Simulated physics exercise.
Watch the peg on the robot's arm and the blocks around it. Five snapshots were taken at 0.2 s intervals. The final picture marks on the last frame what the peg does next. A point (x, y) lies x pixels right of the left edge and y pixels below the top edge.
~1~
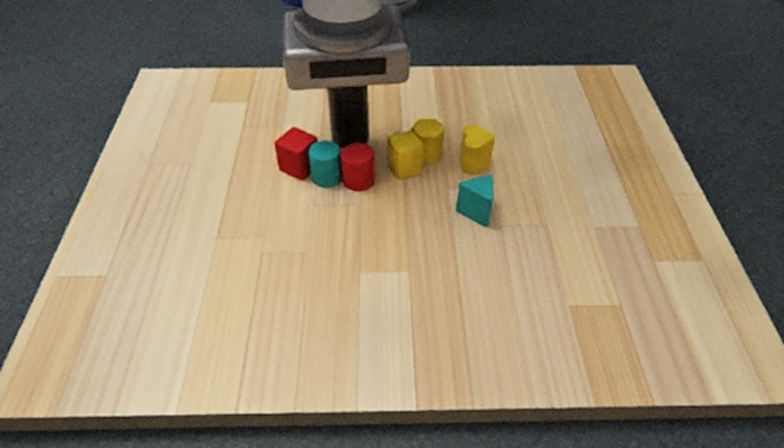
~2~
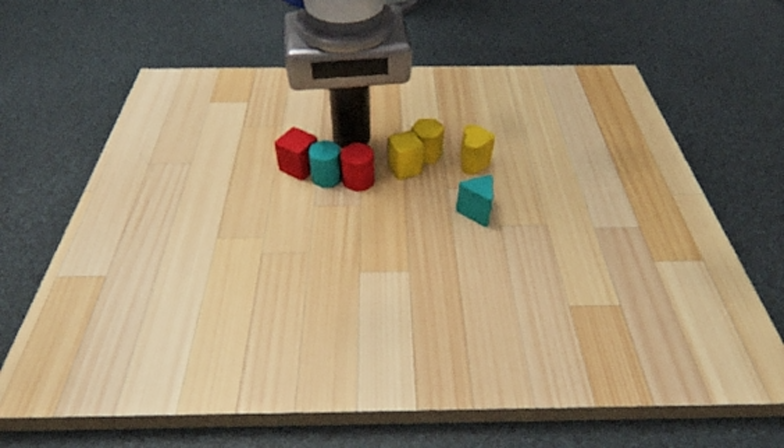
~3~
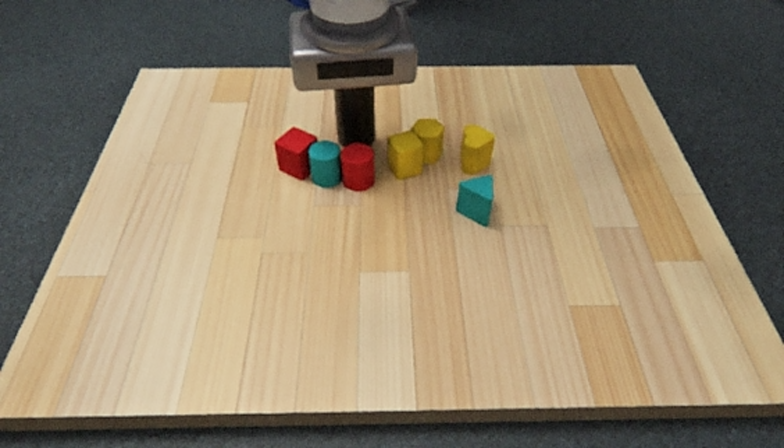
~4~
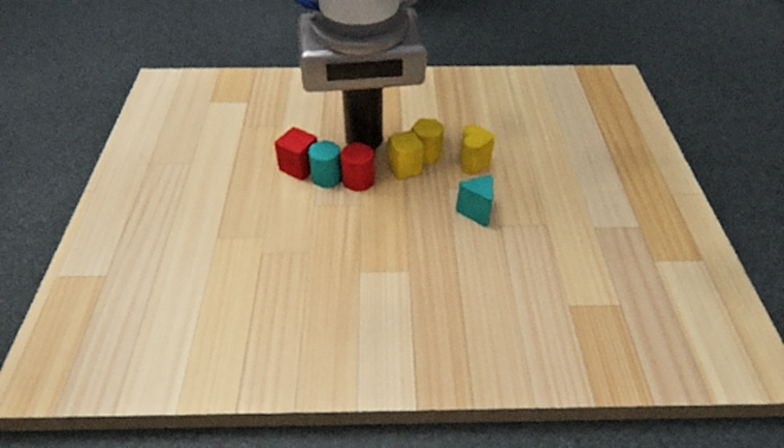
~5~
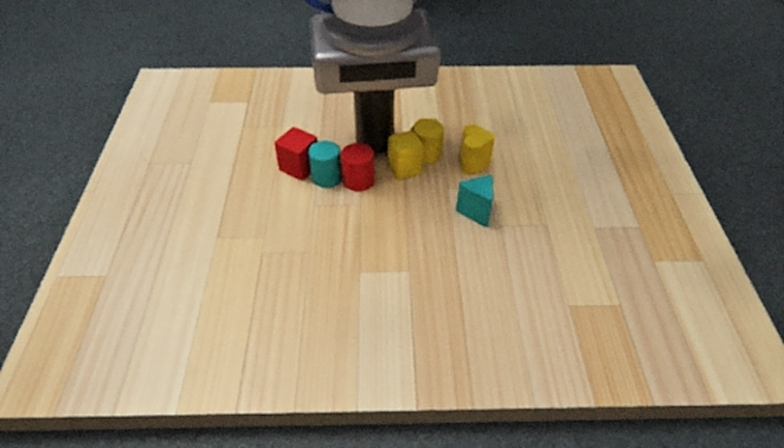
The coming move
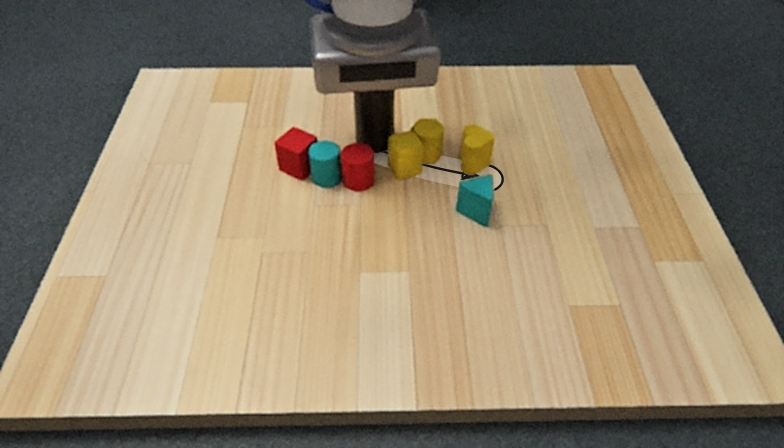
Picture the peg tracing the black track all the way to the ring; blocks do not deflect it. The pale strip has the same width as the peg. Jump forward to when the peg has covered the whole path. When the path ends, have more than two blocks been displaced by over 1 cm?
Yes, it checks out.
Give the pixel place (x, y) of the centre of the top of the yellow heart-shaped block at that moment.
Its top face will be centred at roughly (511, 133).
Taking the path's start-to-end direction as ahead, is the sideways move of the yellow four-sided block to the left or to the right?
It moves off to the right.
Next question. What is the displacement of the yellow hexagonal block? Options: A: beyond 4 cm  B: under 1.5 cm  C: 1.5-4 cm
My answer is option A.
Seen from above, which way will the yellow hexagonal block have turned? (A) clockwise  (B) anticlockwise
B.
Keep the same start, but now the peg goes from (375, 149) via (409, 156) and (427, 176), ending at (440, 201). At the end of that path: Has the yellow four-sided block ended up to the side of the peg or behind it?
In short: No.
Path on the board, from (375, 149) through (426, 165) to (483, 178).
On the path given first. One third of the way, peg at (409, 152); yellow four-sided block at (426, 153); yellow hexagonal block at (445, 128), turned 25° anticlockwise.
Two thirds of the way, peg at (446, 162); yellow four-sided block at (443, 165), turned 40° clockwise; yellow hexagonal block at (470, 126), turned 80° anticlockwise; yellow heart-shaped block at (494, 135), turned 30° clockwise.
At the end, peg at (484, 169); yellow four-sided block at (443, 166), turned 40° clockwise; yellow hexagonal block at (475, 124), turned 100° anticlockwise; yellow heart-shaped block at (511, 133); turquoise triangular piece in place.
